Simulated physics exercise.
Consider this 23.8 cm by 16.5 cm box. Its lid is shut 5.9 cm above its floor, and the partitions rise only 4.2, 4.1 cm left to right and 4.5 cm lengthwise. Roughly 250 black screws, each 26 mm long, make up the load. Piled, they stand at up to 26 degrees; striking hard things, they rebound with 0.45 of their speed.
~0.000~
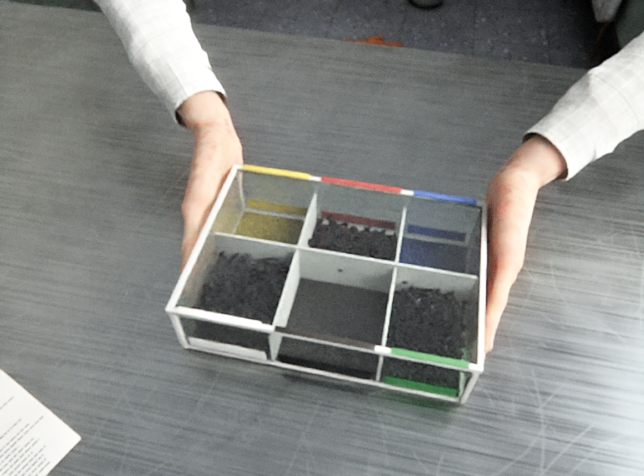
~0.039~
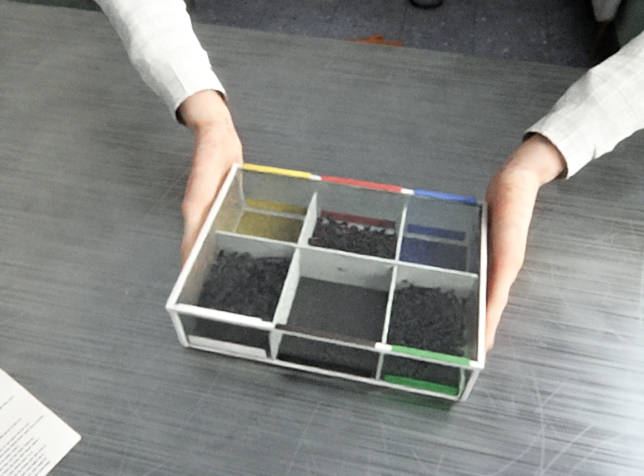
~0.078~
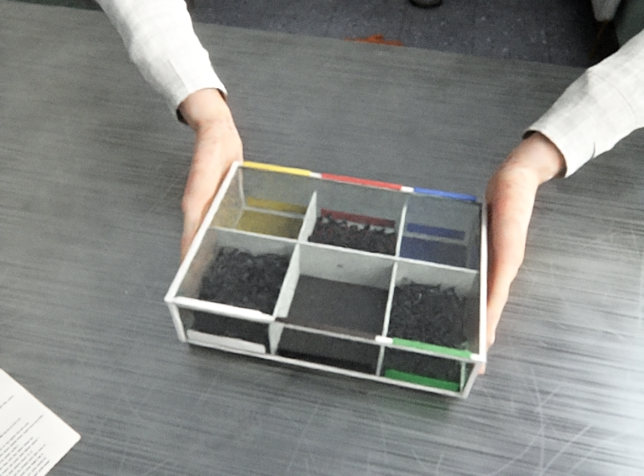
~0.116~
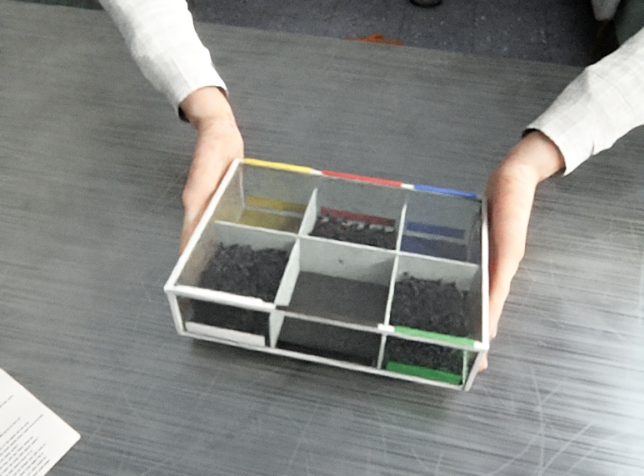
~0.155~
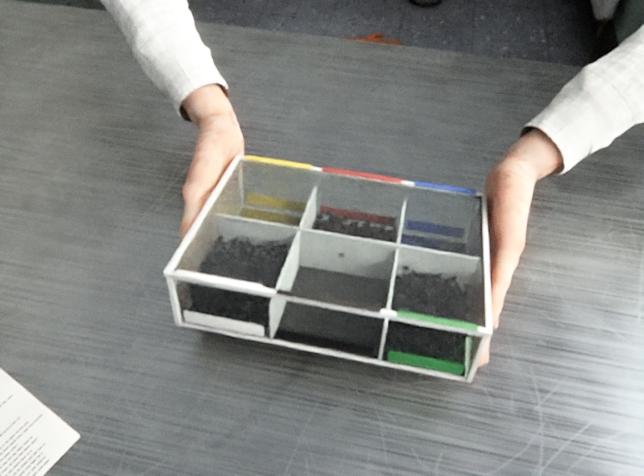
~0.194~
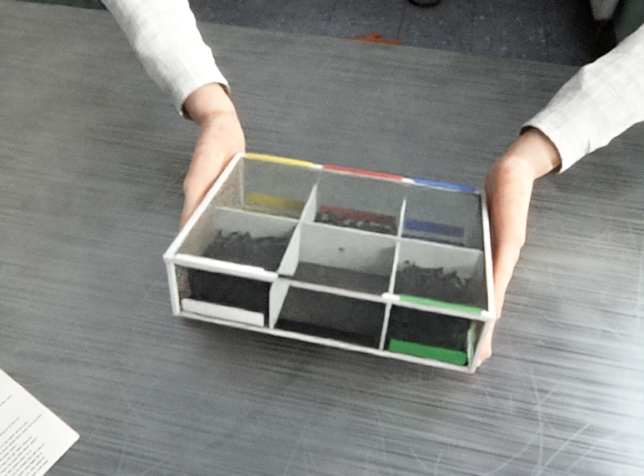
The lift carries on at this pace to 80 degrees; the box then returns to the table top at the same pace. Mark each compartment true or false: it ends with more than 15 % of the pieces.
Red: True, blue: False, green: True, yellow: False, white: True, black: False.
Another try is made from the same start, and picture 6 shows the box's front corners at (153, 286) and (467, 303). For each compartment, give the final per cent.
In per cent, the final split is red 20, blue 0, green 25, yellow 5, white 45, black 5.
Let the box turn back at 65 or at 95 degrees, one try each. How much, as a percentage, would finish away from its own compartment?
About 5 and about 10 per cent, in that order.
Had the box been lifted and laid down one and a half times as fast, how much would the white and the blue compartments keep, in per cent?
I'd expect white at 40 percent and blue at 0 percent.
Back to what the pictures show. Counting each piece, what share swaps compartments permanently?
About 5 %.
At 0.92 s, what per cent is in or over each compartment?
You'd see red at 20, blue at 0, green at 35, yellow at 0, white at 45 and black at 0 per cent.
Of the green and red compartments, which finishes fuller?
More ends up in the green one.
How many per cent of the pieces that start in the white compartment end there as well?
90 %.
After 0.92 s, tilt 80 degrees; red 20 %, green 35 %, white 45 %.
After 1.41 s, tilt 35 degrees; red 20 %, blue 5 %, green 30 %, yellow 5 %, white 40 %.
After 1.96 s, tilt 0 degrees; red 20 %, blue 5 %, green 30 %, yellow 5 %, white 40 %.
In the end, at 2.3 s, red 20 %, blue 5 %, green 30 %, yellow 5 %, white 40 %, black 0 %.
